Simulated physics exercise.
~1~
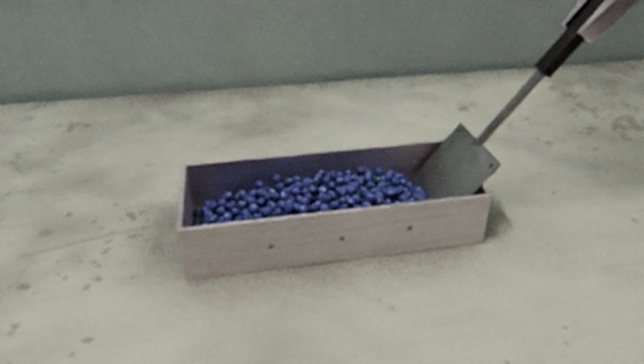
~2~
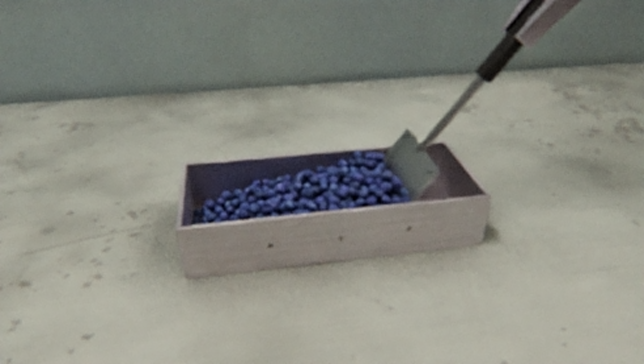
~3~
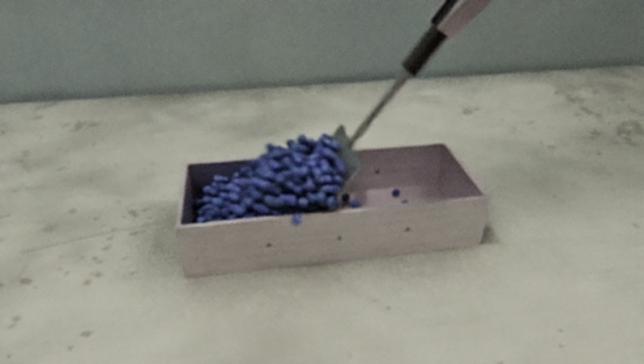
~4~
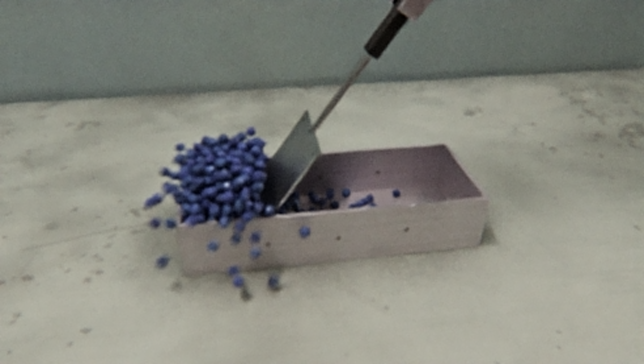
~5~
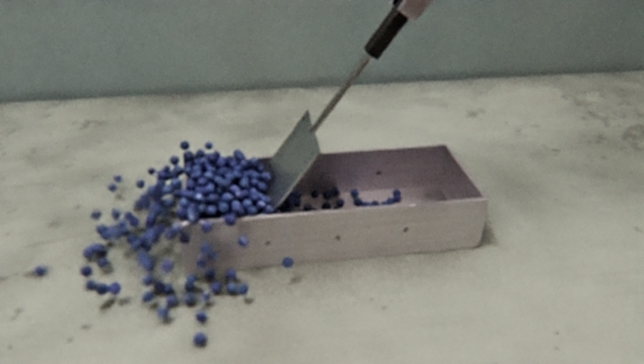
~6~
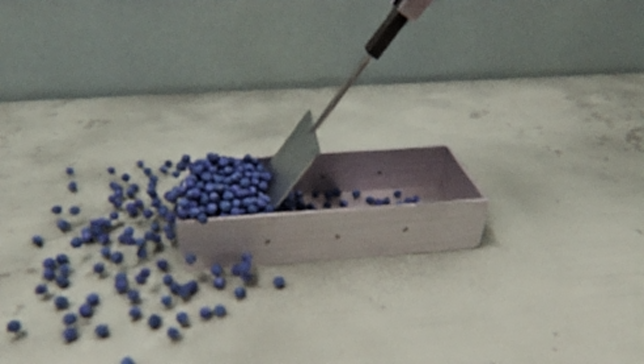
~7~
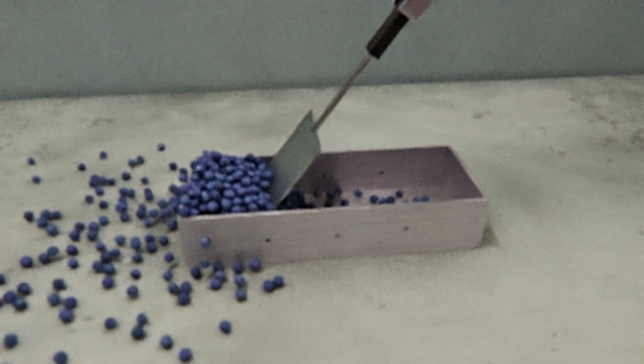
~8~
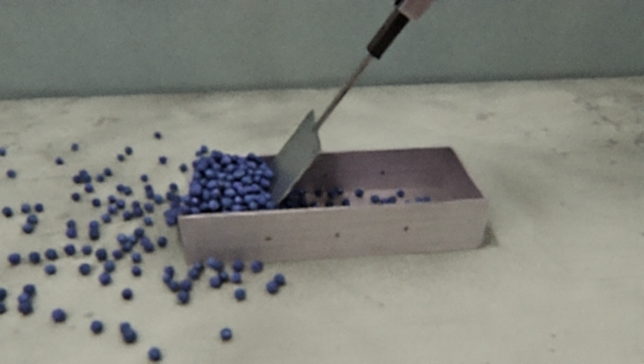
A heap of small blue beads fills a long, pale pinkish trough on a mottled grey tabletop, seen from slightly above against a plain grey-green wall. A flat grey paddle on a thin rod, held by a robot arm reaching in from the upper right, stands in the trough's right end. It sweeps left, pushing the beads into a growing mound, then stops short of the left end. Beads surge over the left end and front edge, bouncing and rolling across the table. Finally, the paddle holds still against the packed heap, with many beads scattered at left and a few behind the blade.
